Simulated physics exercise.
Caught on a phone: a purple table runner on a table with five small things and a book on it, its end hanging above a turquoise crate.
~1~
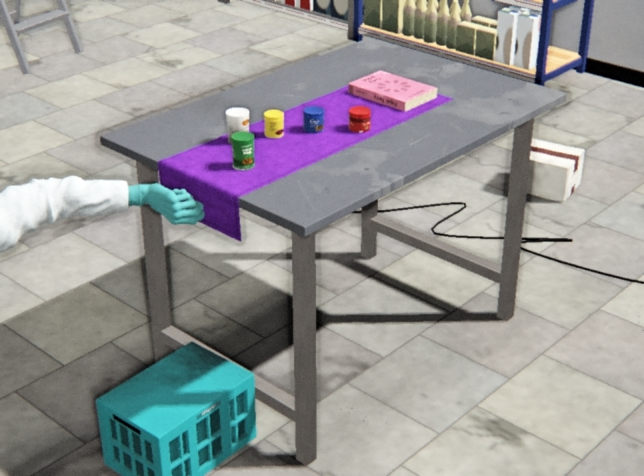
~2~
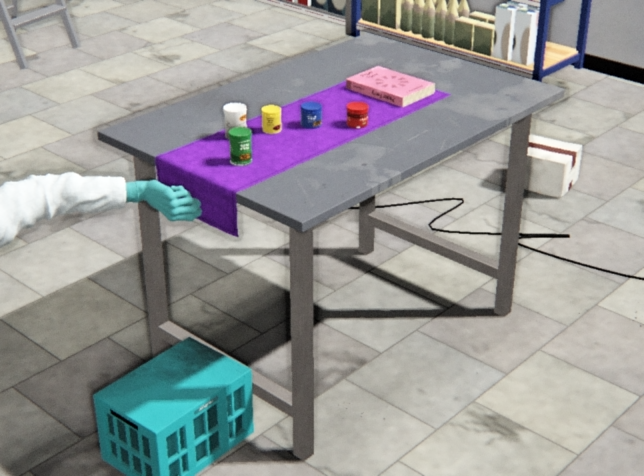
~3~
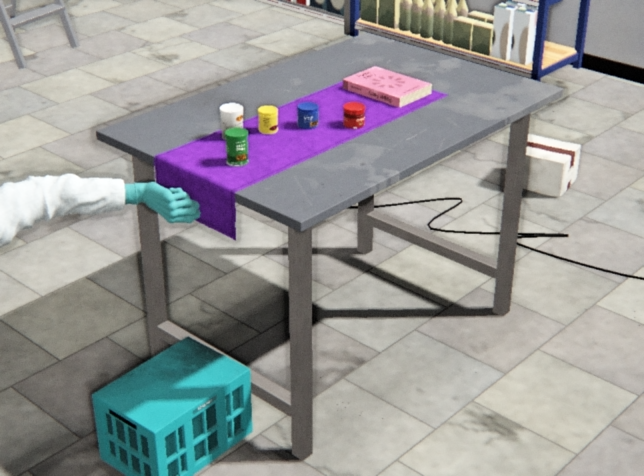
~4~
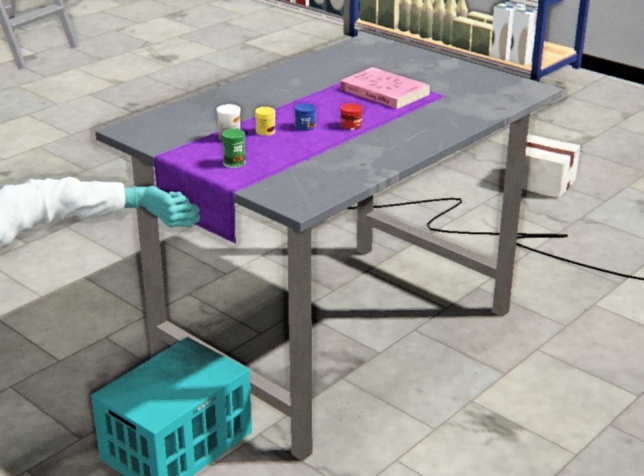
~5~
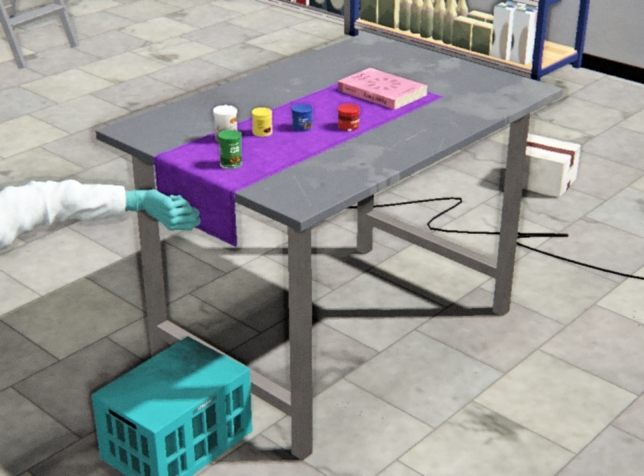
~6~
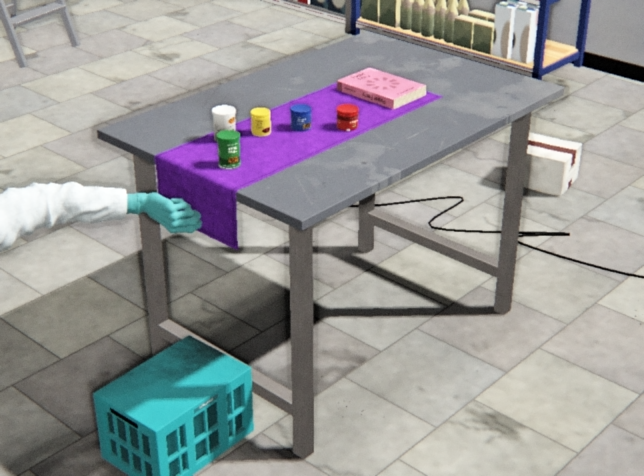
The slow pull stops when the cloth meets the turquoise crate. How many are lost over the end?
Over the edge go four.
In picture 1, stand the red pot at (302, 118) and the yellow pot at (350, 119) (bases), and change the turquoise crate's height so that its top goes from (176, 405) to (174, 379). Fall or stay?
The red pot does not fall, the yellow pot holds on.
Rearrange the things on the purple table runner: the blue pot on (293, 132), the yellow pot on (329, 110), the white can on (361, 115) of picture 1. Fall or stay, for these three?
The blue pot comes down, the yellow pot remains up, the white can keeps its place on top.
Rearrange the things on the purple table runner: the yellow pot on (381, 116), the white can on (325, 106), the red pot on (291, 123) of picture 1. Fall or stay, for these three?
The yellow pot remains up; the white can remains up; the red pot is carried off.
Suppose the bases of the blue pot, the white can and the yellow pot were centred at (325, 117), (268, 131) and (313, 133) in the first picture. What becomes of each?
The blue pot stays on; the white can comes down; the yellow pot comes down.
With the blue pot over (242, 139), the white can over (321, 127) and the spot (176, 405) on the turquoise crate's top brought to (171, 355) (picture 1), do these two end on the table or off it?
The blue pot goes over; the white can holds on.
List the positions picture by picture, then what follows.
The first picture shows hem (241, 242); green can (243, 136); white can (237, 112); yellow pot (274, 114); blue pot (314, 110); red pot (360, 110); top of the crate (176, 405).
The second picture shows hem (238, 237); green can (240, 131).
The third picture shows hem (236, 241); white can (231, 108).
The fourth picture shows hem (236, 243); yellow pot (265, 111); top of the crate (171, 400).
The fifth picture shows hem (237, 247); blue pot (302, 108).
The sixth picture shows hem (238, 250); green can (228, 134); white can (224, 110); yellow pot (260, 112); blue pot (301, 108); red pot (347, 108).
Soon after, hem near (201, 327); green can, white can and yellow pot gone.
After that, hem on the crate; green can, white can, yellow pot and blue pot gone.
In the end, hem on the crate; green can, white can, yellow pot and blue pot gone. The table loses four.
